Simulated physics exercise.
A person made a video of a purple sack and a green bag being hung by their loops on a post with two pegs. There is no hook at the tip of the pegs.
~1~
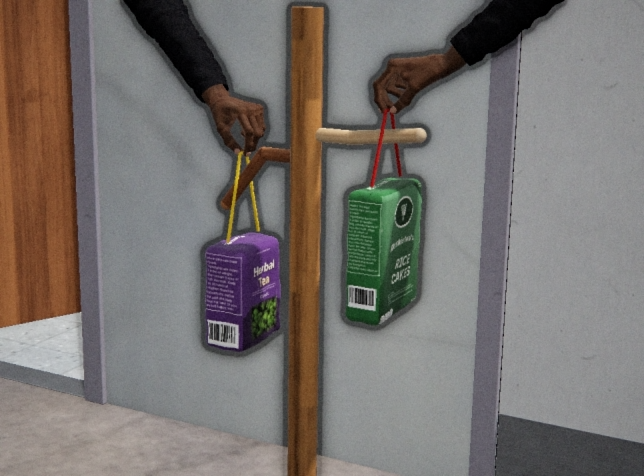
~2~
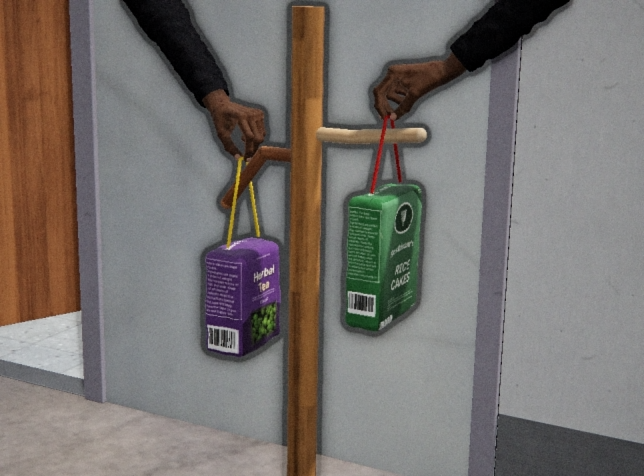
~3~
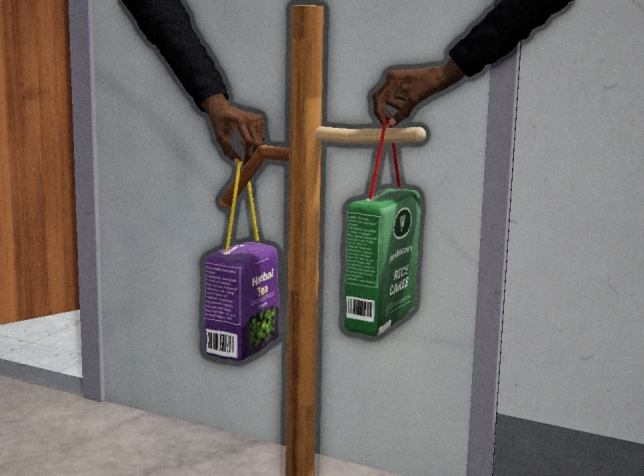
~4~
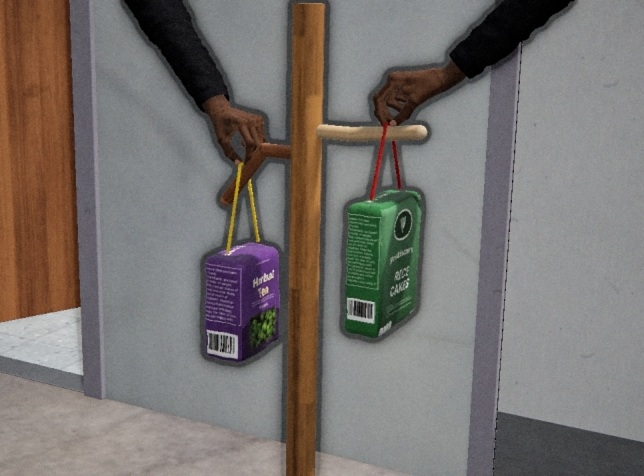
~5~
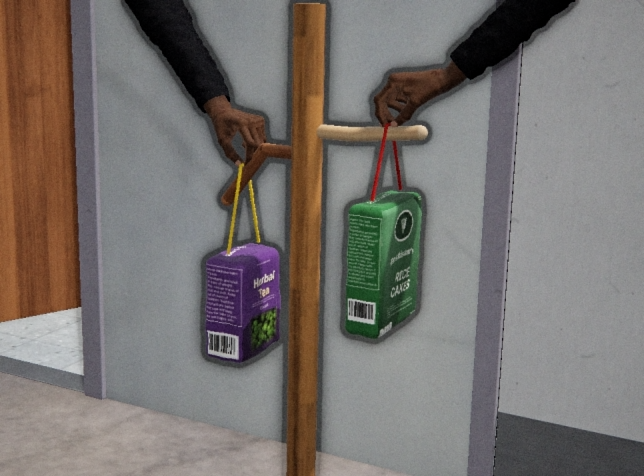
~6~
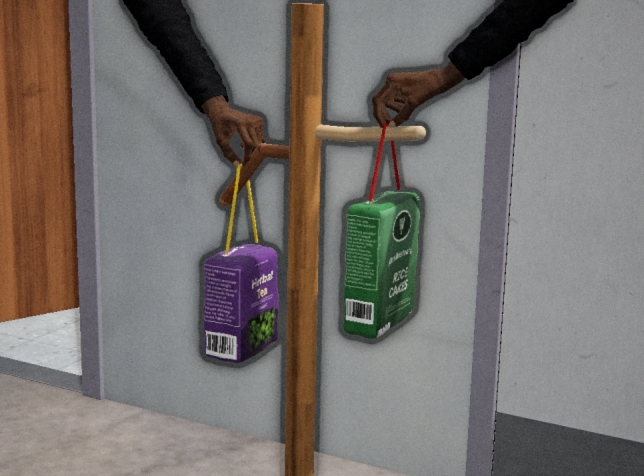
Purple sack and green bag, held by their loops in two hands, lowering slightly beside a wooden post's pegs, then hanging nearly still.
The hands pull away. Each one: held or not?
Outcome: The purple sack has fallen, the green bag is left dangling.
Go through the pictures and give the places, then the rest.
In the first frame, purple sack (243, 291); green bag (384, 249); left peg tip (227, 203); right peg tip (419, 136).
In the second frame, purple sack (243, 296); green bag (384, 255).
In the third frame, purple sack (242, 300); green bag (383, 260).
In the fourth frame, purple sack (243, 301); green bag (383, 261).
In the fifth frame, purple sack (243, 302); green bag (384, 262).
In the sixth frame, purple sack (242, 302); green bag (382, 262); left peg tip (226, 200), sloping steeply down; right peg tip (419, 133), about level.
Then, 0.44 s later than the last view, purple sack on the floor; green bag hanging from its loop near (380, 264).
Then, 0.72 s later than the last view, purple sack on the floor; green bag hanging from its loop near (376, 264).
Finally, purple sack on the floor; green bag hanging from its loop near (377, 264). The purple sack comes down and the green bag stays hanging.
